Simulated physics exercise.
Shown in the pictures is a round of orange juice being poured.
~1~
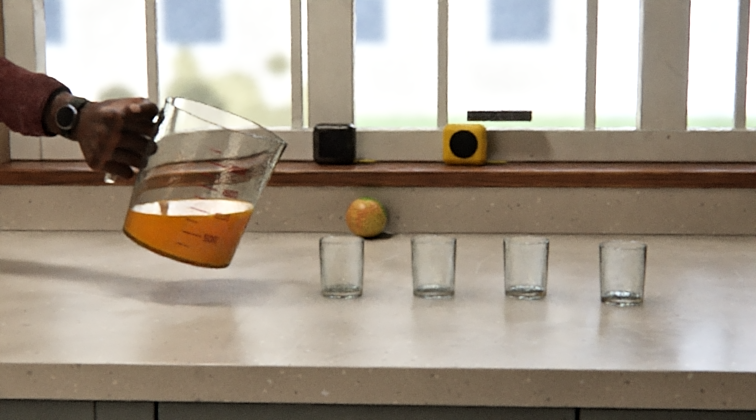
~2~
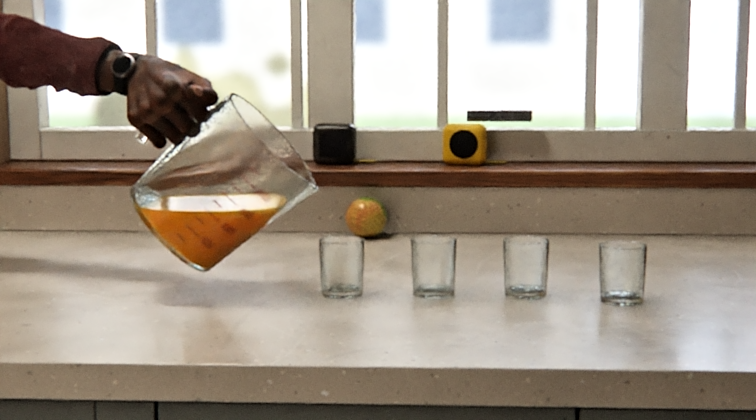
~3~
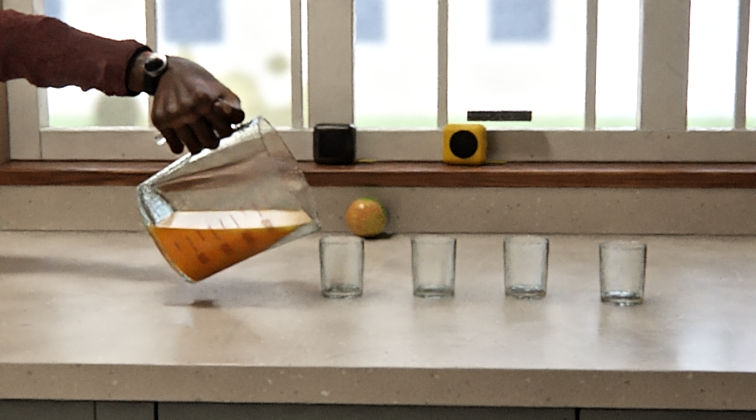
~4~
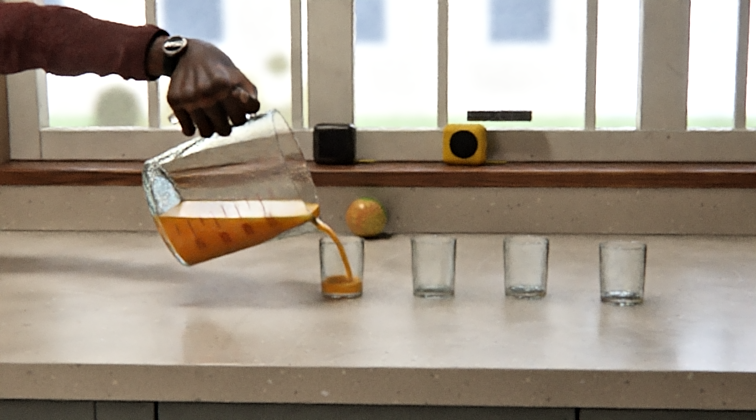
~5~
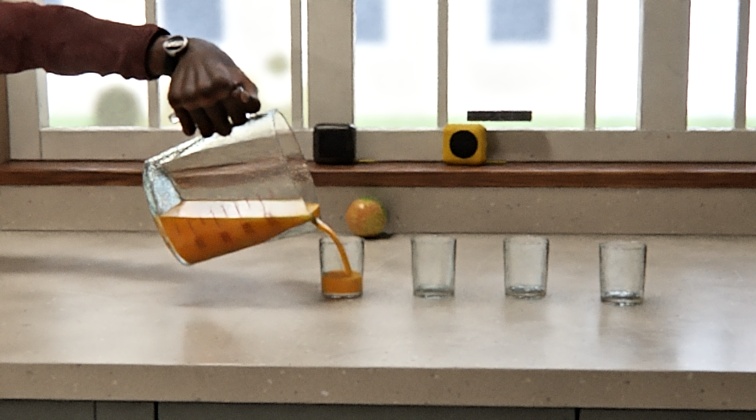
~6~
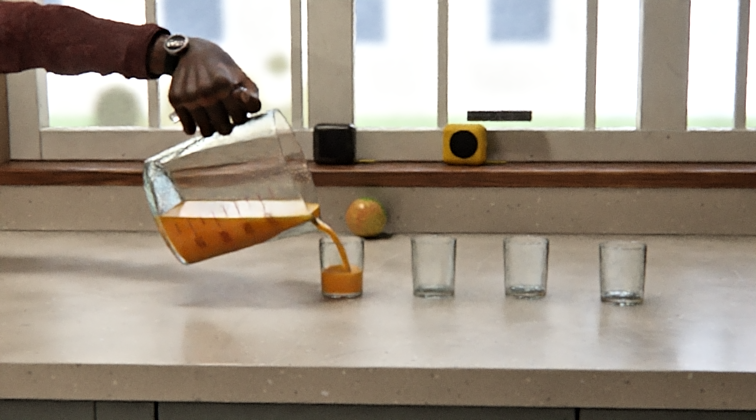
A hand tilted a clear jug of orange juice further and further as it moved right, then poured a thin stream into the leftmost of four empty glasses on a counter, partly filling it.
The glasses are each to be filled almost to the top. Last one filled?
Yes - it holds out.
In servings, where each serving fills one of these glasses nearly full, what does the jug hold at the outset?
Roughly 7.0.
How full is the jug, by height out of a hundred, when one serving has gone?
It comes to around 25 percent, by my reckoning.
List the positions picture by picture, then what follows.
In the first frame, the jug is on its way; jug (200, 180) tipped 20° with all of its load; four glasses, the last at (623, 270).
The second frame shows the orange juice nears the lip; jug (223, 181) tipped 50° with all of its load; the first is empty.
The third frame shows the orange juice nears the lip; jug (230, 200) tipped 60° with all of its load; four glasses, the last at (623, 270).
The fourth frame shows pouring; jug (235, 188) tipped 70° with nearly all of its load; the first is nearly empty.
The fifth frame shows pouring; jug (235, 187) tipped 70° with nearly all of its load; four glasses, the last at (623, 270).
The sixth frame shows pouring; jug (235, 187) tipped 70° with nearly all of its load; the first is about a third full.
A moment on, the first is about two thirds full.
Further on, the first is done and the jug has nearly all of its load.
When it is over, all four are full and about half of the orange juice is over.
